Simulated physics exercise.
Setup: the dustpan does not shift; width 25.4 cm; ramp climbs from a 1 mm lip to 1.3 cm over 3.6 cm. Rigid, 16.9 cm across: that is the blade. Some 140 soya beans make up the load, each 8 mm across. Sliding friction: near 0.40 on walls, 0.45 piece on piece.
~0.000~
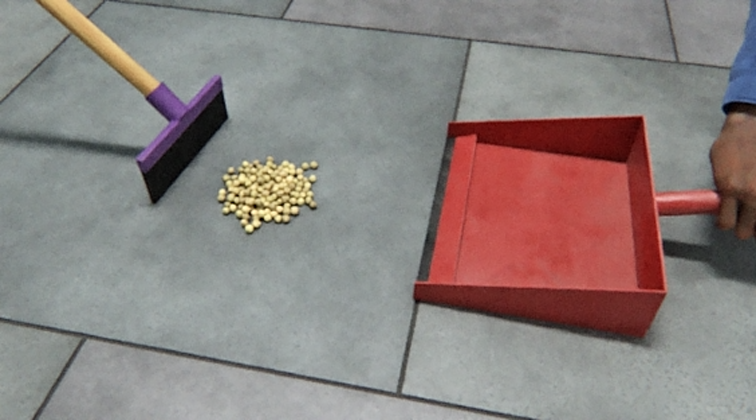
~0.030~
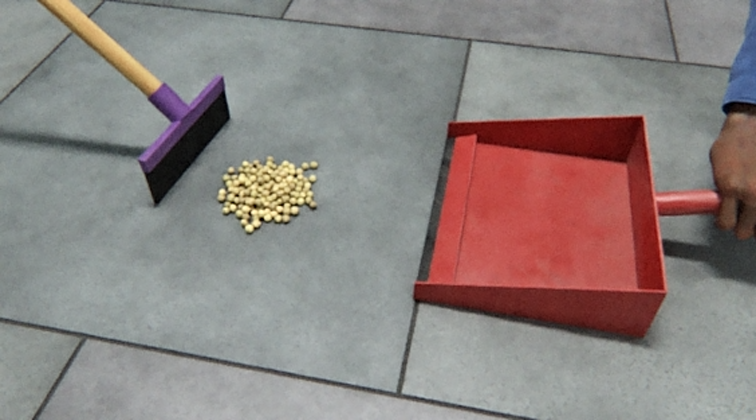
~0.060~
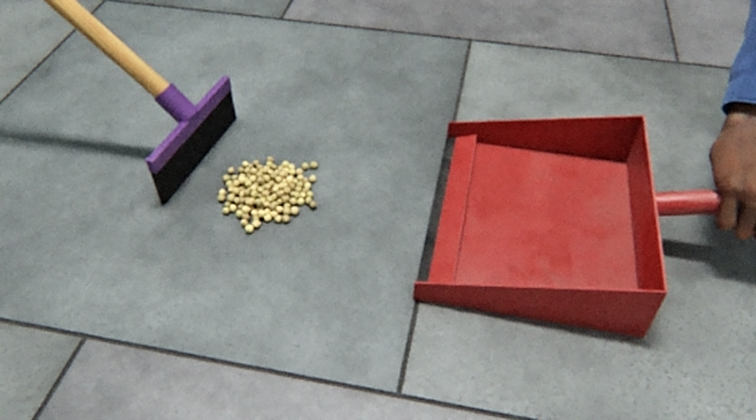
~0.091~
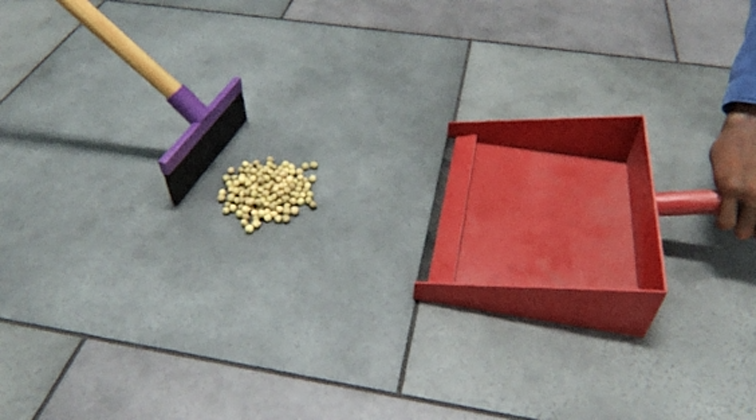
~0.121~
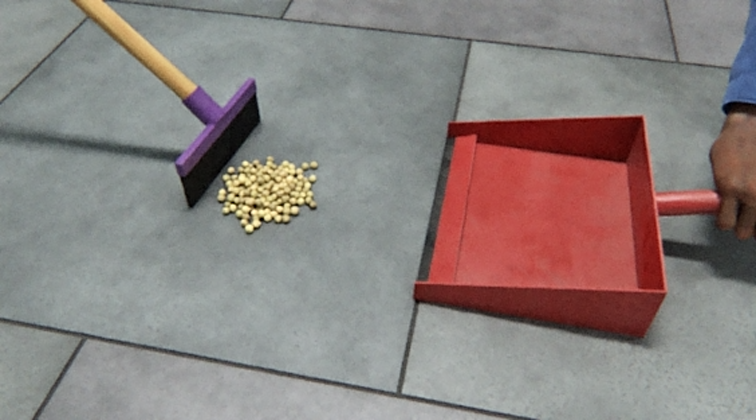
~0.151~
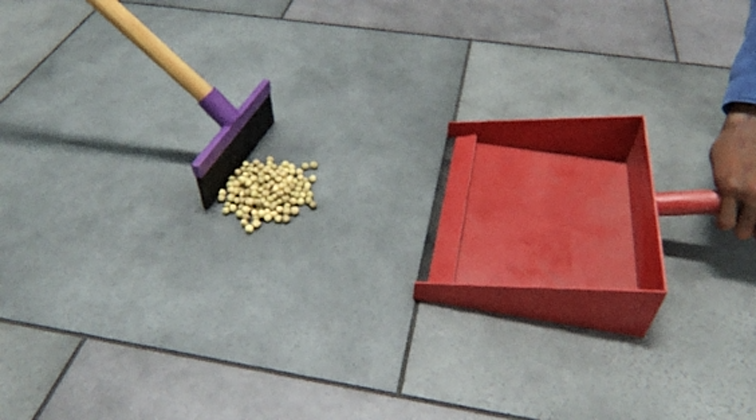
A hand holds a red dustpan still while a purple broom slides right to the beans.
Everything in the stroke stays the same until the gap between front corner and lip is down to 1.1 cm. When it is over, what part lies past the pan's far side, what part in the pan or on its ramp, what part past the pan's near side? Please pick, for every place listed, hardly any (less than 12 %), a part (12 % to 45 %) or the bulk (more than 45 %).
Far side: Hardly any, pan: A part, near side: Hardly any.
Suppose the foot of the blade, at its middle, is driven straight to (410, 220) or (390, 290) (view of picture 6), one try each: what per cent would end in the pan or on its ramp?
I'd expect about 30 percent, then about 25 percent.
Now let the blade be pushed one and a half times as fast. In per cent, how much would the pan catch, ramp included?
Then around 25 per cent.
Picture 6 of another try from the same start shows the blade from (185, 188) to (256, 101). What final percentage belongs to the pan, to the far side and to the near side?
Final per cent - pan 25, far 0, near 20.
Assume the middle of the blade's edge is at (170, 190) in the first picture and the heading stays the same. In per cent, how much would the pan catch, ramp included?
It would come to about 25 in a hundred.
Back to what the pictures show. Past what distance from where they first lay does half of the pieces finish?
18 cm or so.
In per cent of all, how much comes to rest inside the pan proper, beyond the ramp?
Near 0 per cent, I'd say.
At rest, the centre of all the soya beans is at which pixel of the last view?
In the last view, approximately (425, 217).
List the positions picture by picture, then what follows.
In the first picture, blade from (144, 166) to (218, 85), moved 0.0 cm, 0 of the pieces shifted so far; middle of the pieces at (268, 187); pan at (549, 226).
In the second picture, blade from (146, 166) to (220, 85), moved 0.3 cm, 0 of the pieces shifted so far; middle of the pieces at (268, 187).
In the third picture, blade from (153, 167) to (227, 85), moved 1.1 cm, 0 of the pieces shifted so far; middle of the pieces at (268, 187).
In the fourth picture, blade from (166, 168) to (238, 86), moved 2.5 cm, 0 of the pieces shifted so far; middle of the pieces at (268, 187).
In the fifth picture, blade from (182, 170) to (252, 88), moved 4.3 cm, 0 of the pieces shifted so far; middle of the pieces at (268, 187).
In the sixth picture, blade from (199, 172) to (266, 89), moved 6.2 cm, 4 of the pieces shifted so far; middle of the pieces at (268, 187); pan at (549, 226). The blade's pace is about 0.61 m/s, heading 4 degrees away from the viewer's side.
After 0.33 s, middle of the blade 13 cm from the lip; 0 % over the lip, far side 0 %, near side 0 %.
After 0.45 s, middle of the blade 6 cm from the lip; 0 % over the lip, far side 0 %, near side 5 %.
After 0.70 s, middle of the blade 2 cm from the lip; 25 % over the lip, far side 0 %, near side 5 %.
By 1.2 s all is still; far side 0 %, pan 15 %, near side 5 %, in front of the lip or behind the blade 80 %.
